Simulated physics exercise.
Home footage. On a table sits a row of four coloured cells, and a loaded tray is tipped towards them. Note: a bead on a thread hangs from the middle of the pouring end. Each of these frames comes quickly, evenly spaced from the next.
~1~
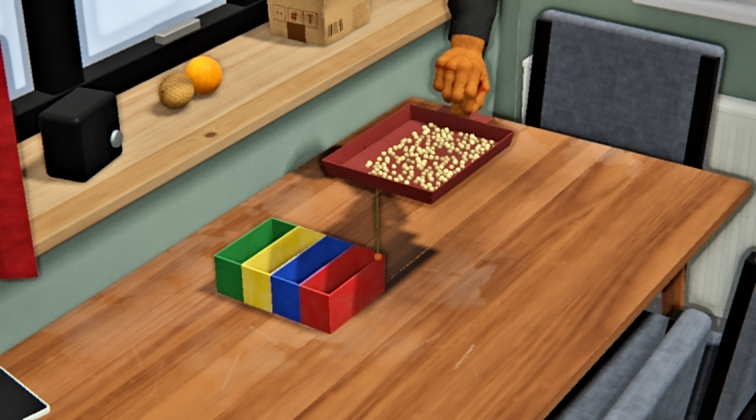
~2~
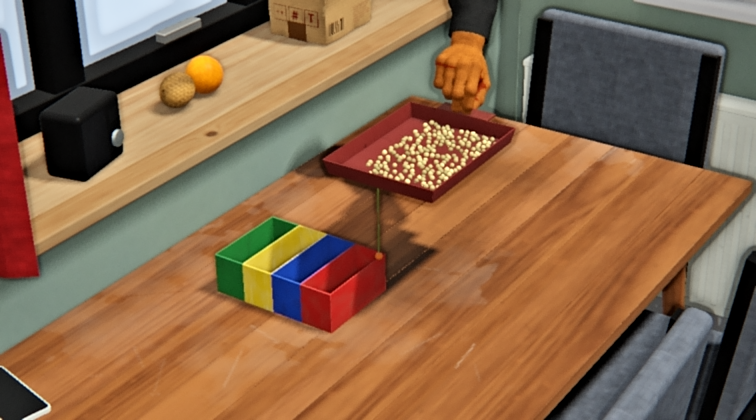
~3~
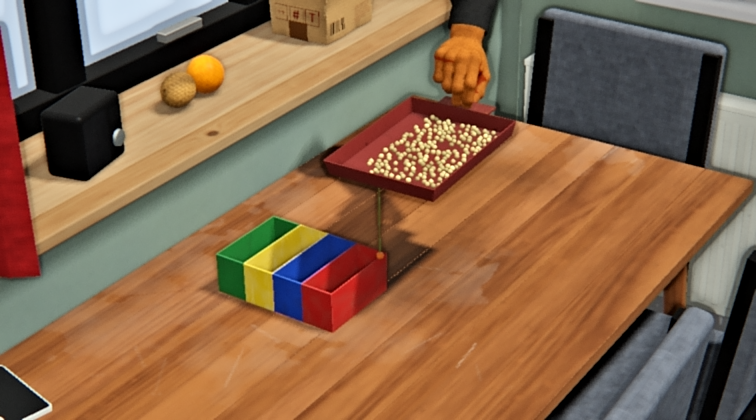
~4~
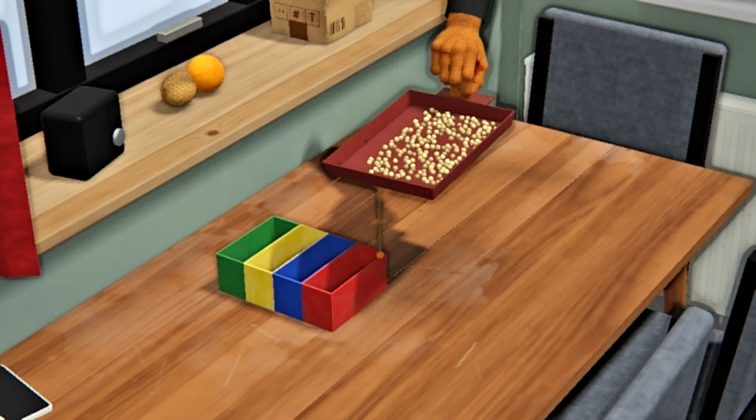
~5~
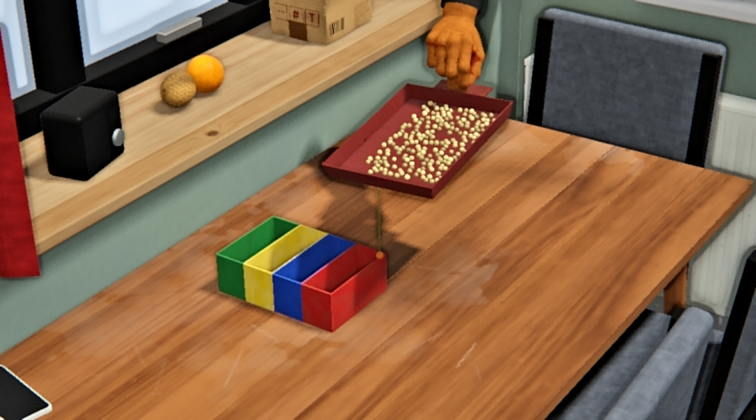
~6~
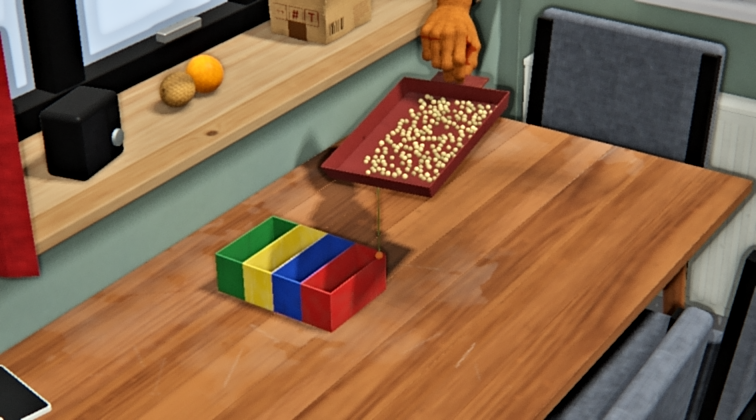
The clip opens on a dark red tray of pale beans, level above a wooden table, with a hand at its far end, a bead hanging on a thread, and green, yellow, blue and red cells nearby. The tray then slowly tilts, its pouring end dipping towards the left corner, while the cells stay still.
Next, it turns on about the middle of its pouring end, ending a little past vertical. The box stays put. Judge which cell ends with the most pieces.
The blue cell ends with the most.
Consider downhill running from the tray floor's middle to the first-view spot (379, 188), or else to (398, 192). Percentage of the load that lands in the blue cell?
In turn, 10 percent and then 0 percent.
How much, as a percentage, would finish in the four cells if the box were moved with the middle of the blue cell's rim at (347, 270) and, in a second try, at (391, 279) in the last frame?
You'd get near 100 percent first and near 80 percent next.
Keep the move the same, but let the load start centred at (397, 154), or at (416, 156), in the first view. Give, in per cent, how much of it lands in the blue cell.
Estimate: 80 % first, 70 % second.
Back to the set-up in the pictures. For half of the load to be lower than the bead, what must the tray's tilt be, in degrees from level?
Roughly 105°.
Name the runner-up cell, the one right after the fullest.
That would be red.
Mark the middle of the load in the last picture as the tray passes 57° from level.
Its middle sits at about pixel (357, 174).
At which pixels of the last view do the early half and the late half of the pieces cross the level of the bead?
At about (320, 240), then at (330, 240).
Shortly afterwards, tray tipped steeply; all but a few on the tray; only a few in the blue cell; only a few falling or outside the box.
Next, tray tipped right over; the bulk on the tray; a little in the blue cell; only a few in the red cell; a little falling or outside the box.
Some moments later, tray tipped past a quarter turn; the bulk in the blue cell; near a quarter in the red cell; only a few in the yellow cell; only a few falling or outside the box.
In the end, tray tipped past a quarter turn; the bulk in the blue cell; near a quarter in the red cell; only a few in the yellow cell; none at all in the green cell; only a few outside the box.
